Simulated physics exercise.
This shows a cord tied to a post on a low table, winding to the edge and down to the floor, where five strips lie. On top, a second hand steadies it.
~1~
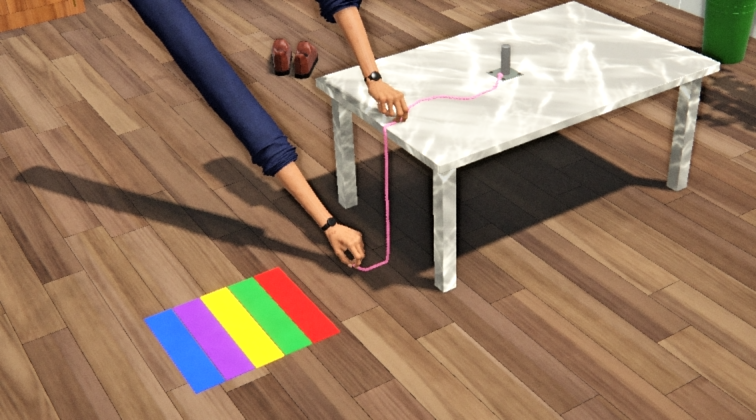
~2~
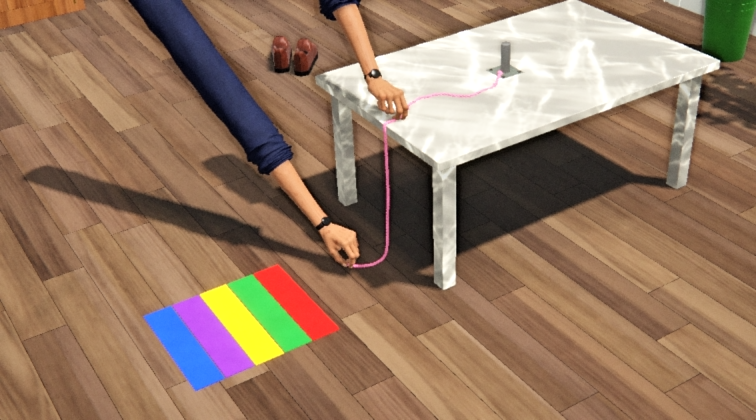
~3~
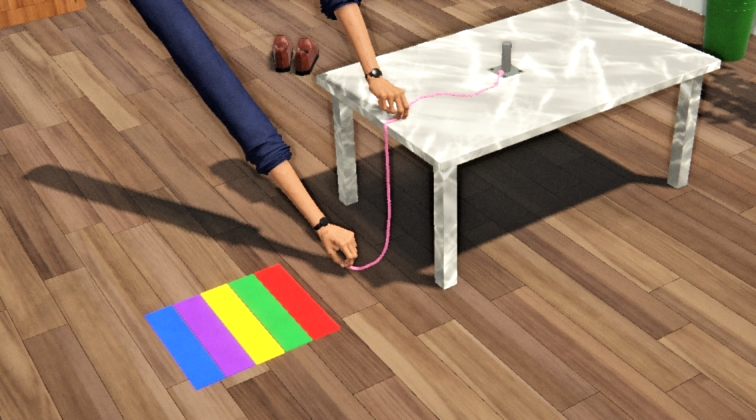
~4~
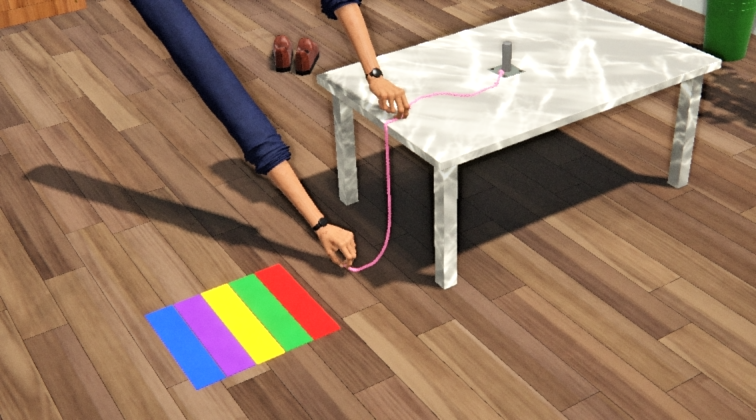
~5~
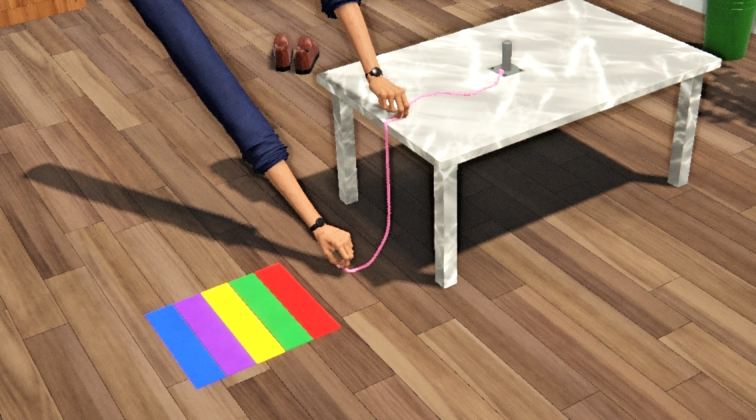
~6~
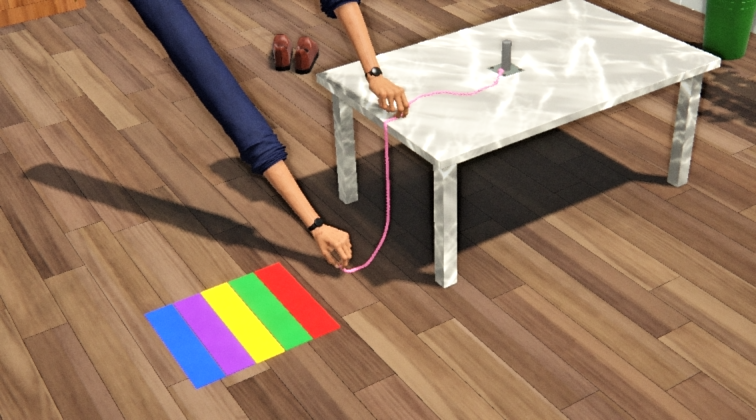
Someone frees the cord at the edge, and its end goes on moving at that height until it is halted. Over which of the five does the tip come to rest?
Over the yellow one.
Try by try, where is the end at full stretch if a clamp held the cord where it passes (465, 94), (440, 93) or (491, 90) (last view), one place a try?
Near (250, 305), then (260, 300), then (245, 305).
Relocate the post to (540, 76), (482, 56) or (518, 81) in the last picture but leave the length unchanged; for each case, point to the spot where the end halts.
The places come out near (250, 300), (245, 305) and (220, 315).
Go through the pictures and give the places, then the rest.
In the first picture, end (354, 265); red (315, 325); green (288, 336); yellow (260, 348); purple (231, 360); blue (201, 373).
In the second picture, end (348, 265); cord through (497, 84) (451, 95) (408, 109) (386, 144) (388, 196) (387, 249).
In the third picture, end (346, 265).
In the fourth picture, end (345, 266); cord through (498, 83) (452, 94) (410, 108) (387, 143) (389, 195) (384, 250).
In the fifth picture, end (342, 266).
In the sixth picture, end (341, 266); cord through (498, 82) (452, 93) (409, 107) (386, 142) (388, 194) (378, 249).
A little later, end near (277, 292); over green.
Next, end near (250, 302); over yellow.
When it is tight, end near (232, 309); over yellow. Over yellow.
